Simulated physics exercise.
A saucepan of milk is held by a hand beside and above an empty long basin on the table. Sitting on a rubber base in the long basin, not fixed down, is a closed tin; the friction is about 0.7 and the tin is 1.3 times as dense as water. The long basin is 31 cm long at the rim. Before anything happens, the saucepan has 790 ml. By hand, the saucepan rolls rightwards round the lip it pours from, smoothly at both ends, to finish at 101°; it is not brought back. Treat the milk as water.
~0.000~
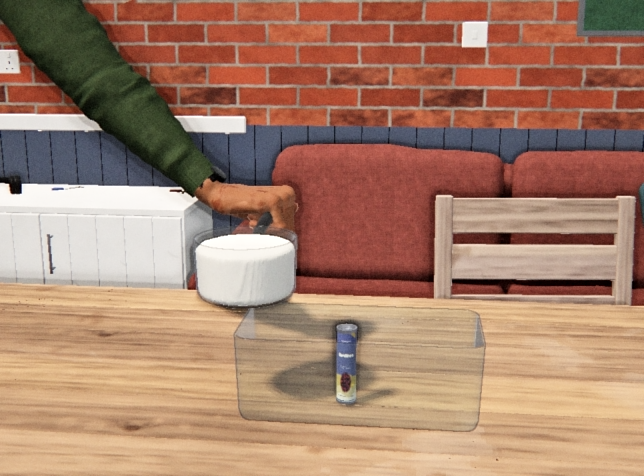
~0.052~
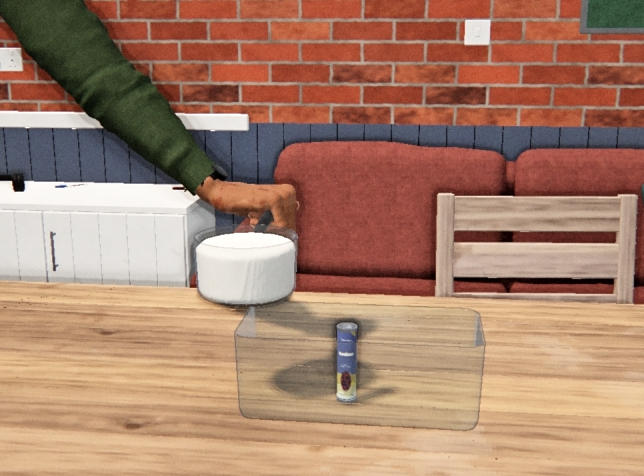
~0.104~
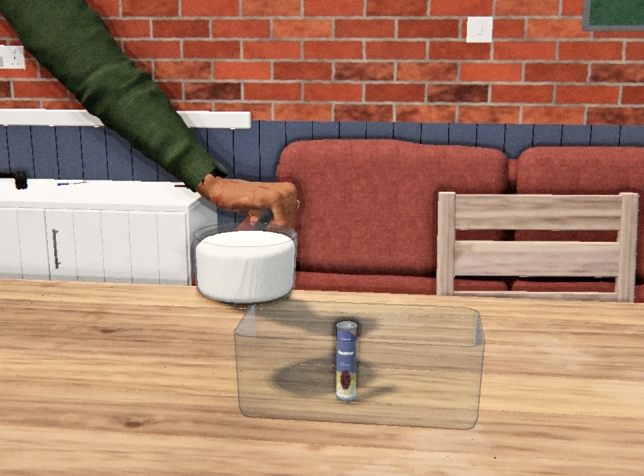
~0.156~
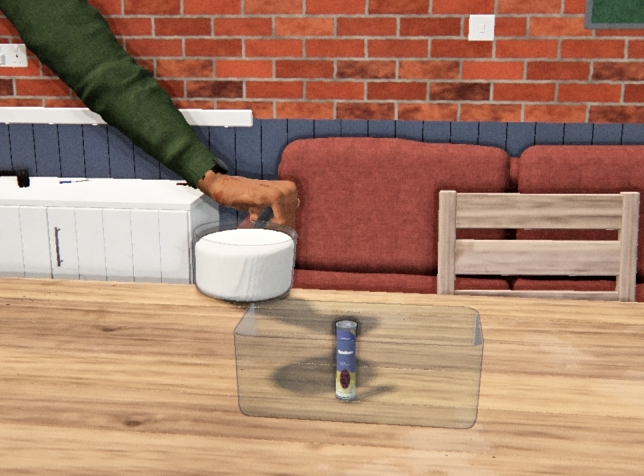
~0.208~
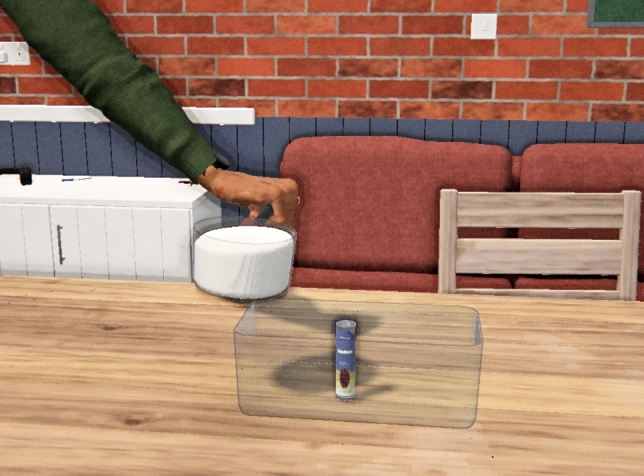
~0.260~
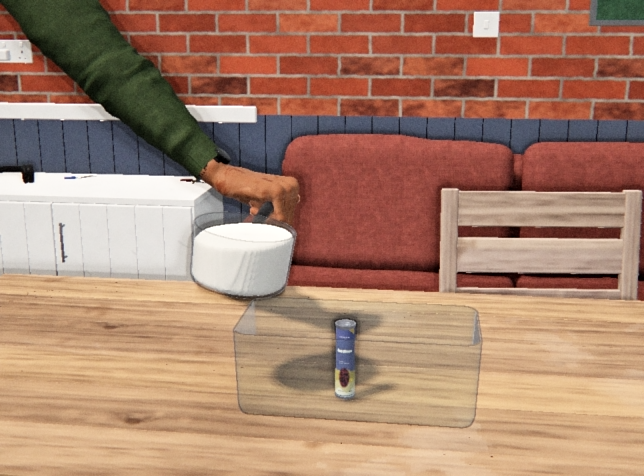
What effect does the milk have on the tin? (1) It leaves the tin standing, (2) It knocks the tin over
Option 1: It leaves the tin standing.
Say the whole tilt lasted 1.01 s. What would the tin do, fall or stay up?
In that case the tin does not tip.
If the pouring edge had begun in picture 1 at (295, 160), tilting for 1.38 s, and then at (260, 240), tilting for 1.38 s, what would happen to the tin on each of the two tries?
Run one: It does not tip. Run two: It tumbles.
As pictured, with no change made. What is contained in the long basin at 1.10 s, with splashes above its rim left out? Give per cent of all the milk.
I'd put it at roughly 68 per cent.
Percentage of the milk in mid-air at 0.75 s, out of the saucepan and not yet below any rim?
Roughly 22 percent.
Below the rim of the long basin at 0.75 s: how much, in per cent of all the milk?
I reckon close to 9 percent of it.
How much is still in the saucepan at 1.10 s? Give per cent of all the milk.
What remains is about 16 percent of it all.
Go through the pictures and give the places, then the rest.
In the first picture, tilt 0°; pouring edge (295, 240); surface from (199, 244) to (294, 247); the long basin's rim runs from (244, 320) to (481, 330); the tin's top is at (347, 331).
In the second picture, tilt 0°; pouring edge (296, 239); surface from (199, 243) to (295, 245).
In the third picture, tilt 1°; pouring edge (295, 238); surface from (200, 241) to (294, 243).
In the fourth picture, tilt 3°; pouring edge (295, 238); surface from (199, 239) to (294, 242).
In the fifth picture, tilt 6°; pouring edge (295, 237); surface from (199, 236) to (294, 239).
In the sixth picture, tilt 9°; pouring edge (294, 237); surface from (198, 233) to (293, 237).
Then, 0.75 s in, the tilt is 57° and 69 per cent is still to pour; the tin stands where it began.
Then, 1.10 s in, the tilt is 91° and 16 per cent is still to pour; the tin stands where it began.
Then, 1.48 s in, the tilt is 101° and 1 per cent is still to pour; the tin stands where it began.
Then, 1.88 s in, the tilt is 101° and 0 per cent is still to pour; the tin stands where it began.
Finally, the tin stands where it began.
